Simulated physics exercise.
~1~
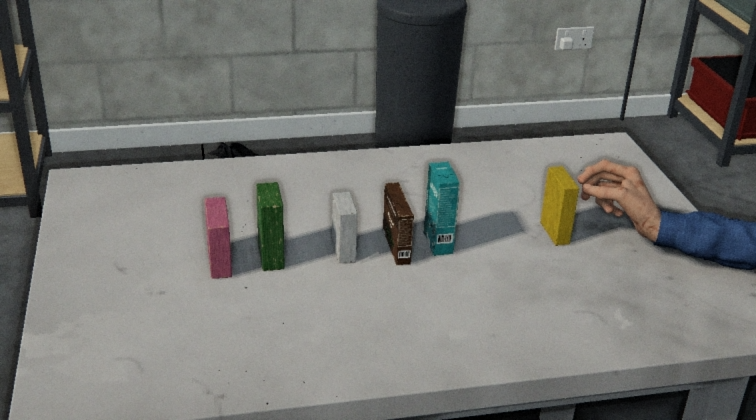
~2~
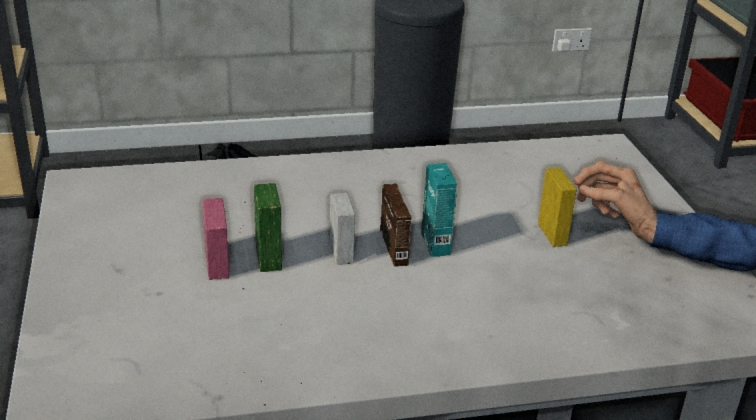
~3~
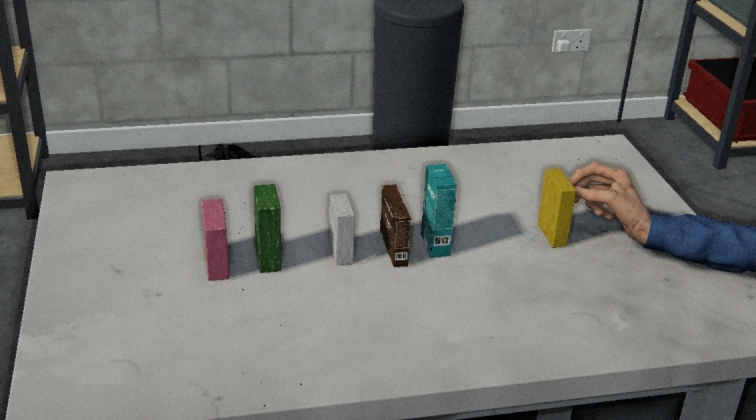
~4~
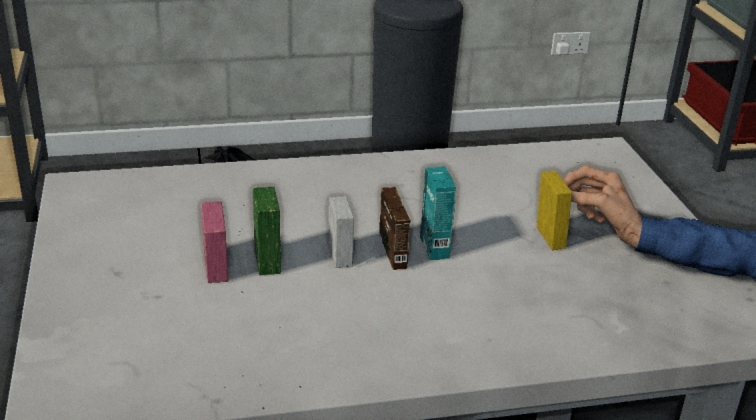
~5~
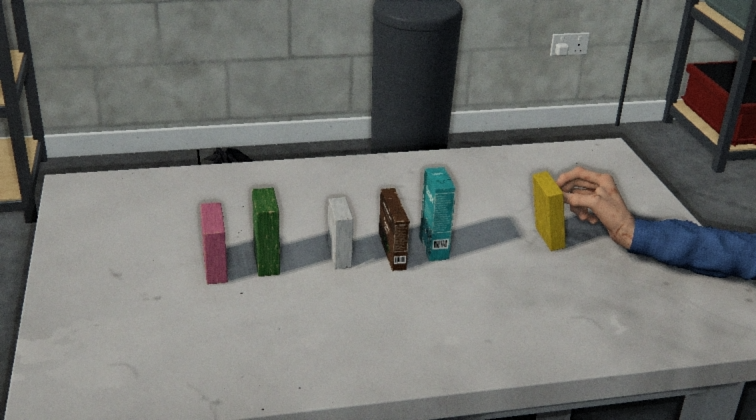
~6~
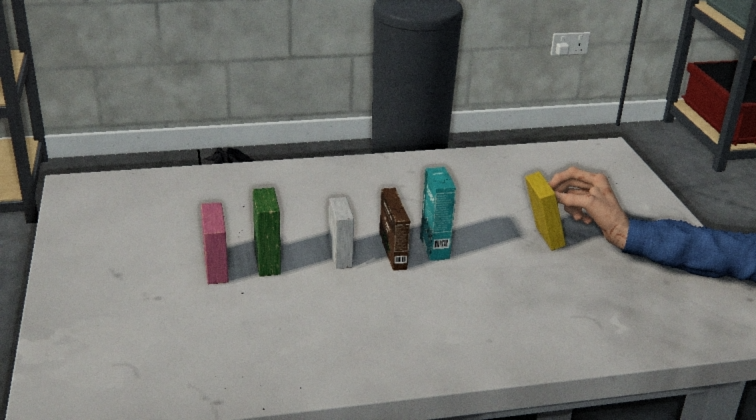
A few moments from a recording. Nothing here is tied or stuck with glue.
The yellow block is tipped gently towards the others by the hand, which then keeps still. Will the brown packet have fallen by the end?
No, it is still standing.
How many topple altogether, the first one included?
The total comes to 1.
Then, 0.10 s after the last picture, yellow block 31° over.
Then, 0.20 s after the last picture, yellow block 68° over.
Then, 0.30 s after the last picture, yellow block 90° over.
At rest, all 4 in place. Seen from the same camera at the end, brown packet near (394, 229).
